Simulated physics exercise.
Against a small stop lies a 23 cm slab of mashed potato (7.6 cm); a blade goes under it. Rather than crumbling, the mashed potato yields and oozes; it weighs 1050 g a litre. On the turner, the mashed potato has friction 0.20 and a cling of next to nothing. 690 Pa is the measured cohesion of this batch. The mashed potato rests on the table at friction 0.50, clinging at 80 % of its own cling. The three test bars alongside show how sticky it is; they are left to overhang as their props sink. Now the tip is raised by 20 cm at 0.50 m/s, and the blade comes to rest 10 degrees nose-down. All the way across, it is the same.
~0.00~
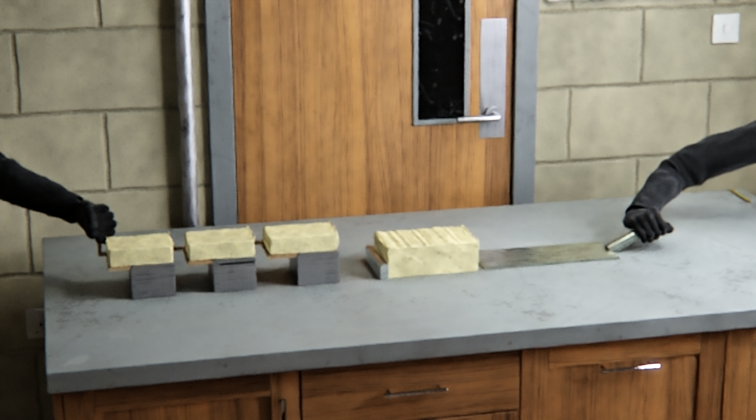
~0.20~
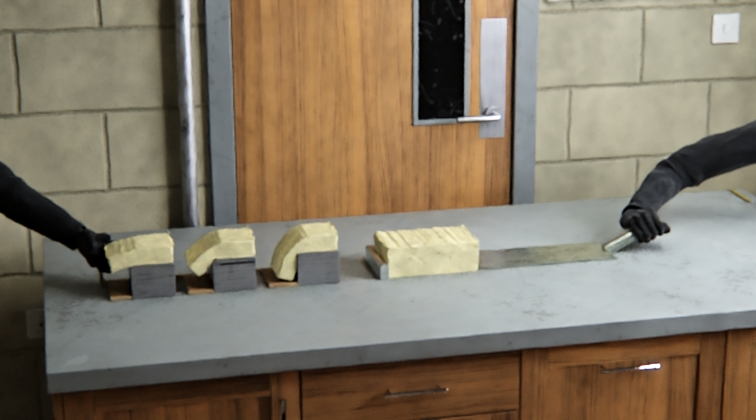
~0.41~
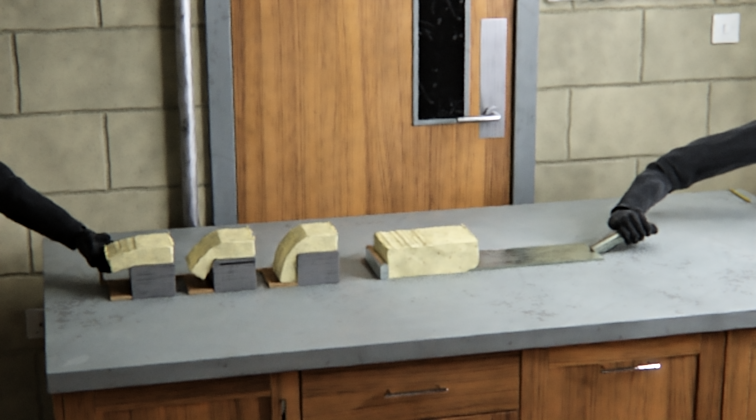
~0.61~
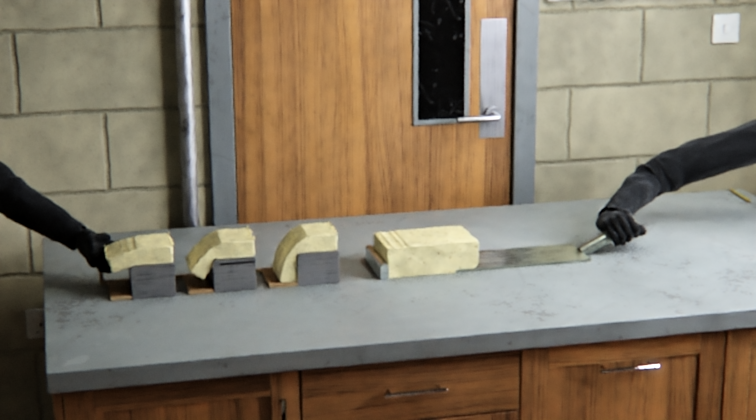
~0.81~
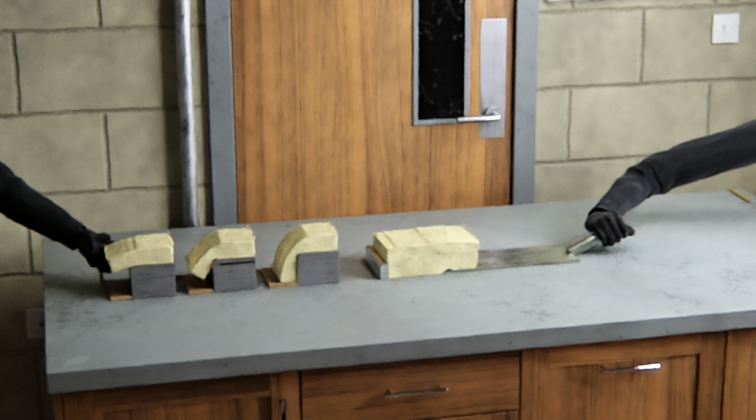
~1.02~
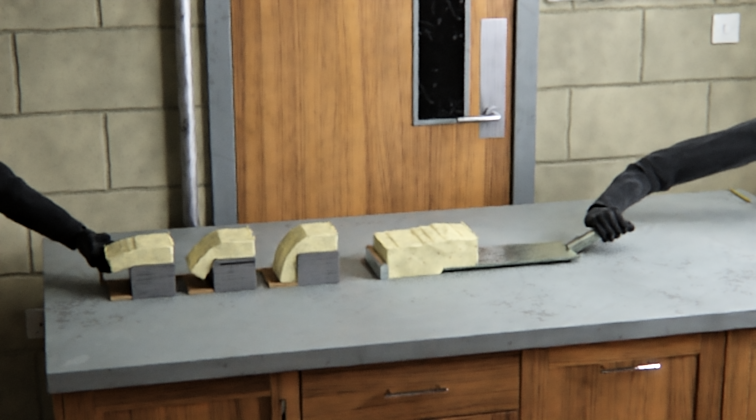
Pale yellow mashed potato lies in a ridged slab against a small stop on a grey counter, seen from the front and slightly above, before a wooden door and block wall. Three smaller bars rest on dark blocks at left, between two black-gloved hands. The bars' left ends droop as their props sink, then the right hand slides the metal blade leftward under the slab, its ridges shifting.
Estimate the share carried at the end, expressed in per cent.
I would say near 0 %.
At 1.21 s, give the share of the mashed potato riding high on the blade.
The answer is near 20 per cent.
By 1.21 s, the tip is 10.0 cm up.
By 1.43 s, the tip is 20 cm up and 37 % is riding high on the blade.
By 1.65 s, the tip is 20 cm up and 0 % is riding high on the blade.
By 1.88 s, the tip is 20 cm up and 0 % is riding high on the blade.
By 2.40 s, at the end, the tip is 20 cm up and 0 % is riding high on the blade.
